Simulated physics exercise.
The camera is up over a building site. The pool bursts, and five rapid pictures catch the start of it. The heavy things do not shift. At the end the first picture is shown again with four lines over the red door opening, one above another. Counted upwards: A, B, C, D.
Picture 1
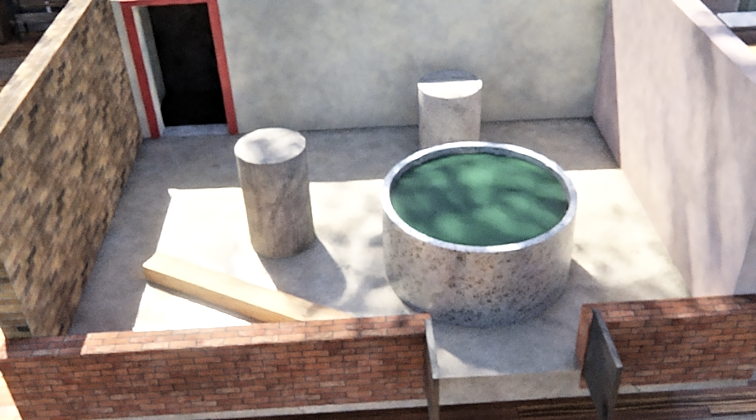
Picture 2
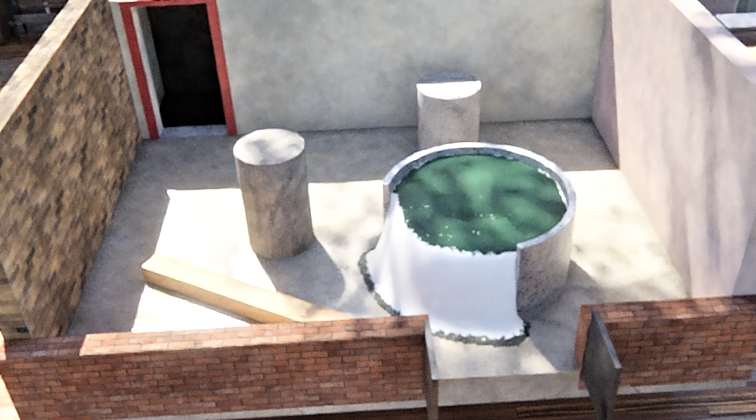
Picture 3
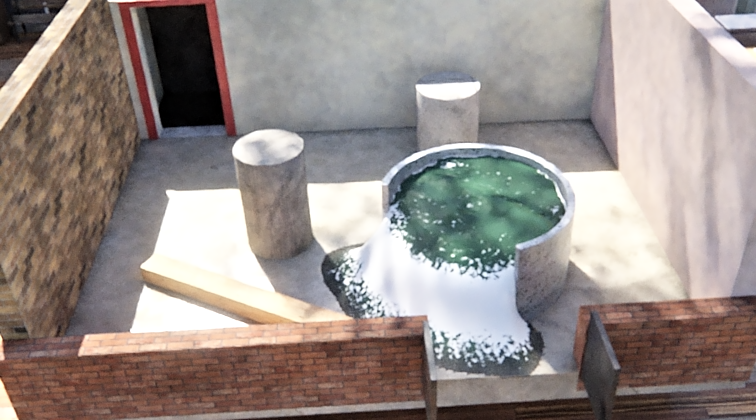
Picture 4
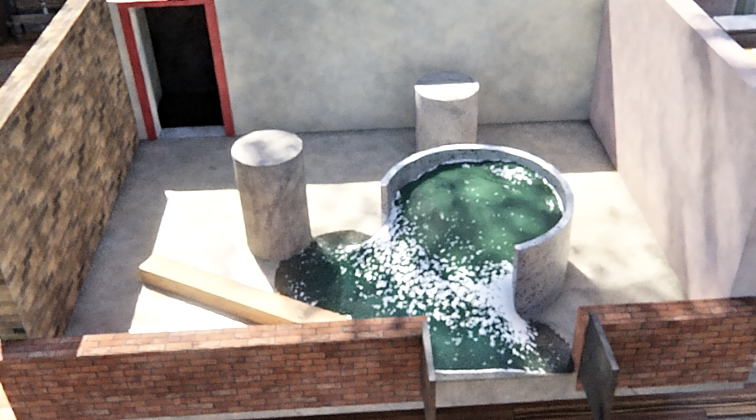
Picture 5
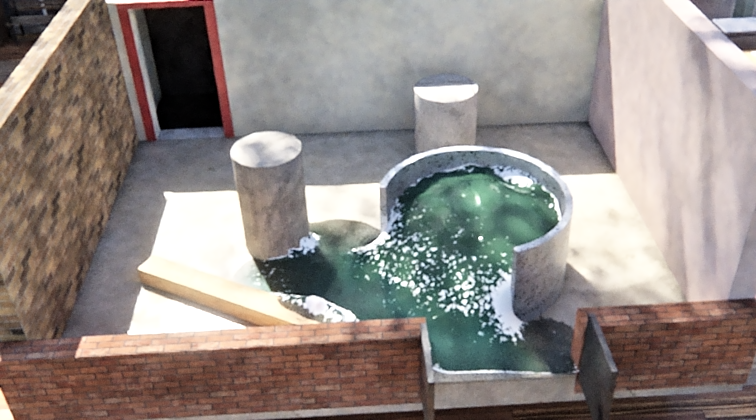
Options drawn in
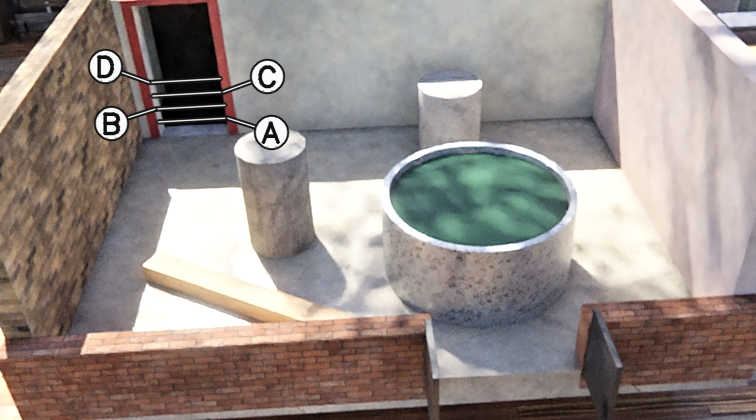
In this clip, green water sits in a round concrete pool inside a walled yard, then pours out through the pool's front side, foaming white and spreading left across the ground around a pillar and along a pale beam.
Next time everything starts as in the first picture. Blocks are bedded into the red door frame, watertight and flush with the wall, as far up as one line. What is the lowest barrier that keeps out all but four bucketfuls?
Height A.
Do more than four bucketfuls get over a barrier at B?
No.
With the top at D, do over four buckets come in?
No.
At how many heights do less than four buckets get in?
All of the four.
On the marked copy, A at (192, 120); B at (190, 107); C at (187, 94); D at (185, 80); from the bottom up A, B, C, D.
For height A, a bucket or two gets in.
For height B, nothing gets over.
For height C, nothing gets over.
For height D, nothing gets over.
